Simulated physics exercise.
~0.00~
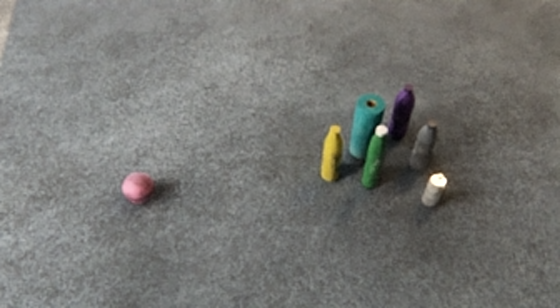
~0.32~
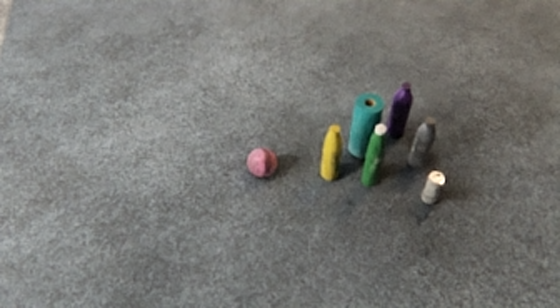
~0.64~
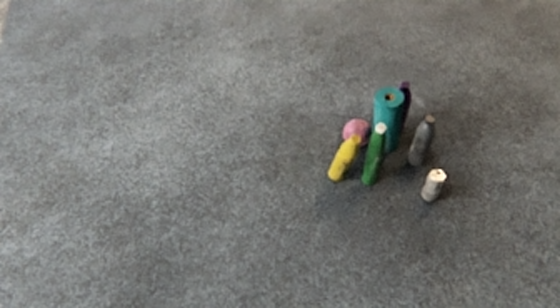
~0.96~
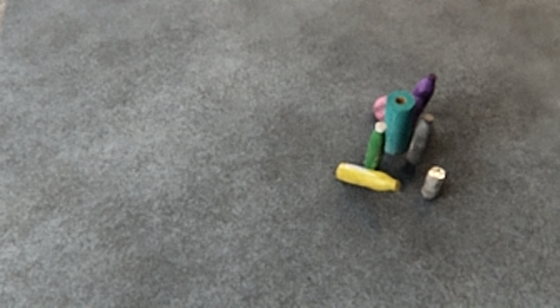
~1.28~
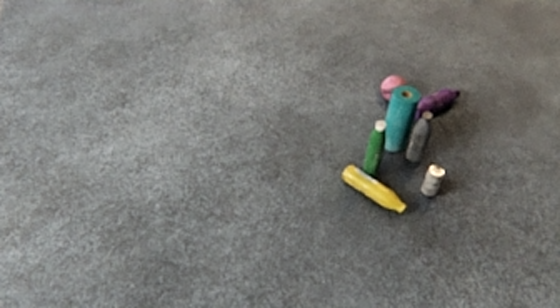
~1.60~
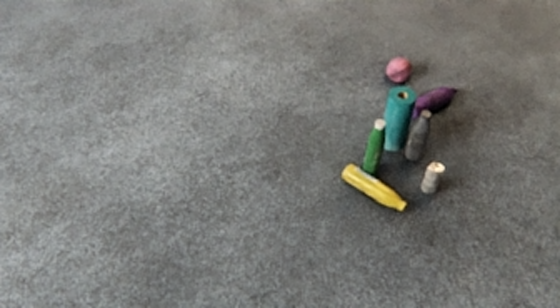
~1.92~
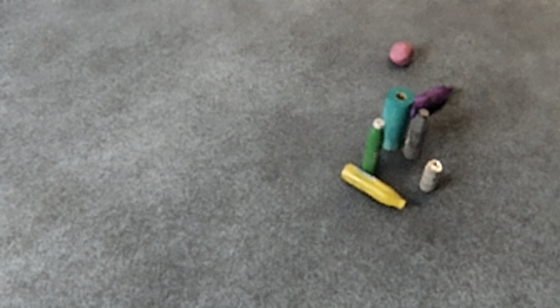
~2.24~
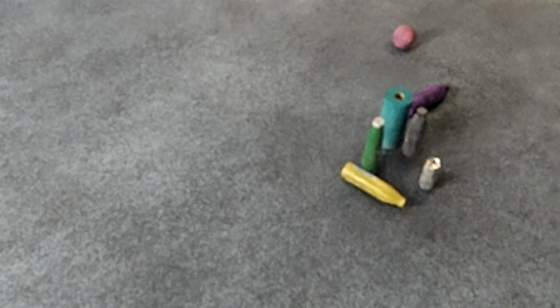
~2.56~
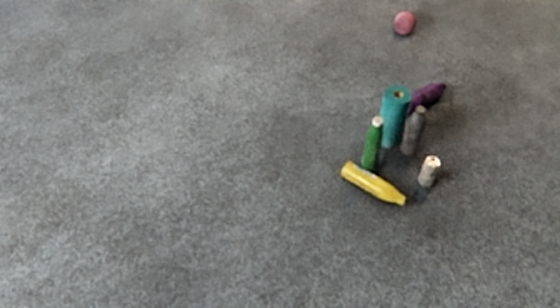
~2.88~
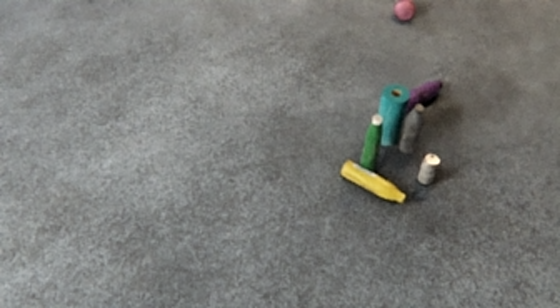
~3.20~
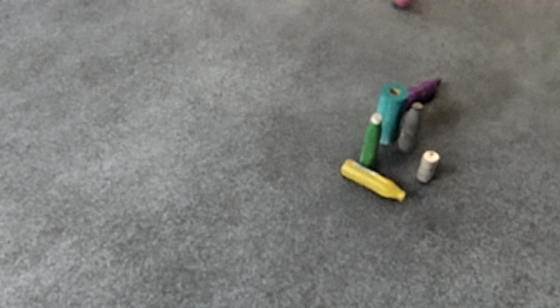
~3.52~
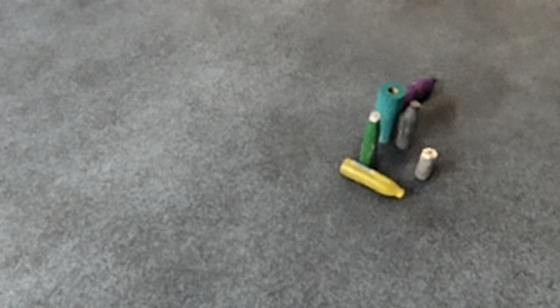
On a mottled grey floor seen from above at an angle, a loose cluster of small upright objects stands right of centre, with a pink ball off to the left. The group holds a turquoise roll, yellow, green, purple and grey bottles, and a small whitish can at the lower right. The ball rolls right into the cluster, tipping the yellow bottle and shifting the turquoise roll rightward. The purple bottle behind then leans and topples as the ball veers upward. The ball rolls away past the top edge, leaving the yellow and purple bottles lying down and the others standing.
